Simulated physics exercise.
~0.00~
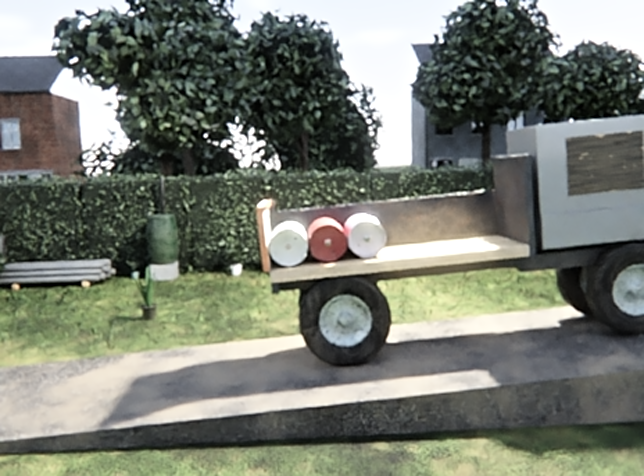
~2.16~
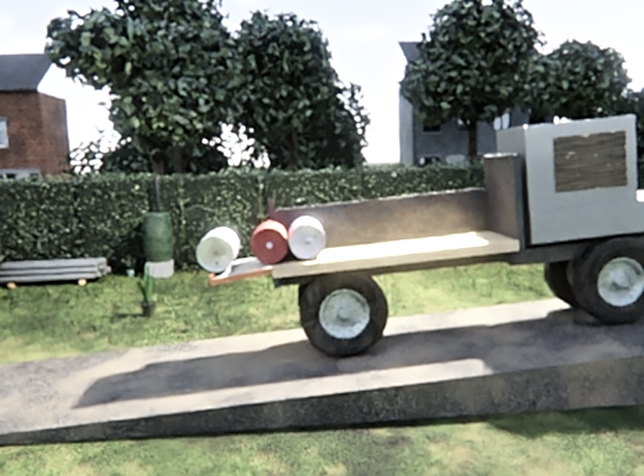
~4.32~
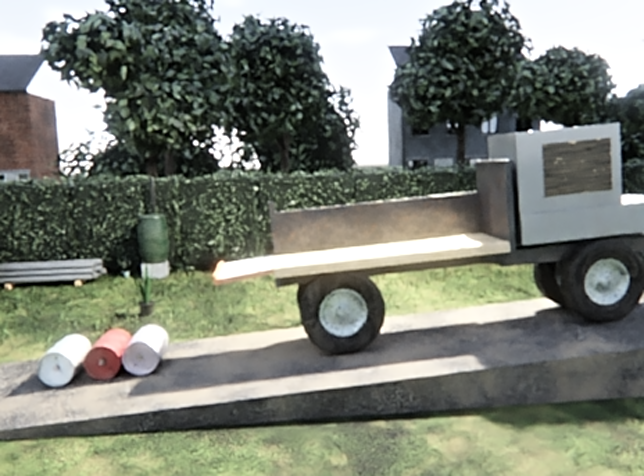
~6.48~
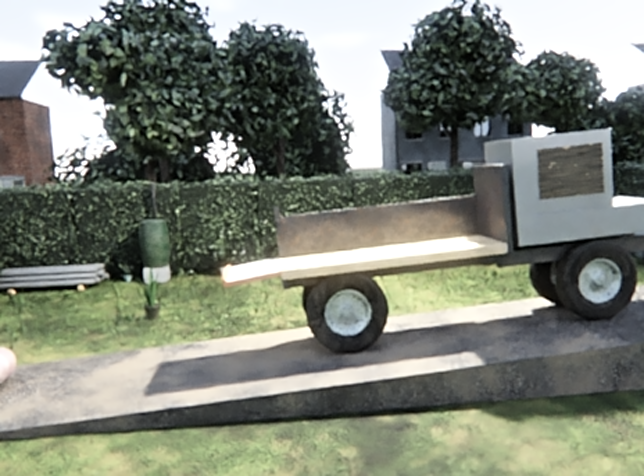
A pick-up with a pale cab and an open flat bed stands on a sloping grey ramp, its low tail end to the left, seen from the side in a grassy garden. Behind it are a clipped hedge, leafy trees, brick houses, a green barrel and stacked pipes. Three kegs, a red one between two whitish ones, lie against the upright tailgate. The gate drops open, and the kegs roll left onto it. They fall off its end and land on the ramp, still side by side. They roll on downhill until the bed is empty and only a pale edge shows at far left.
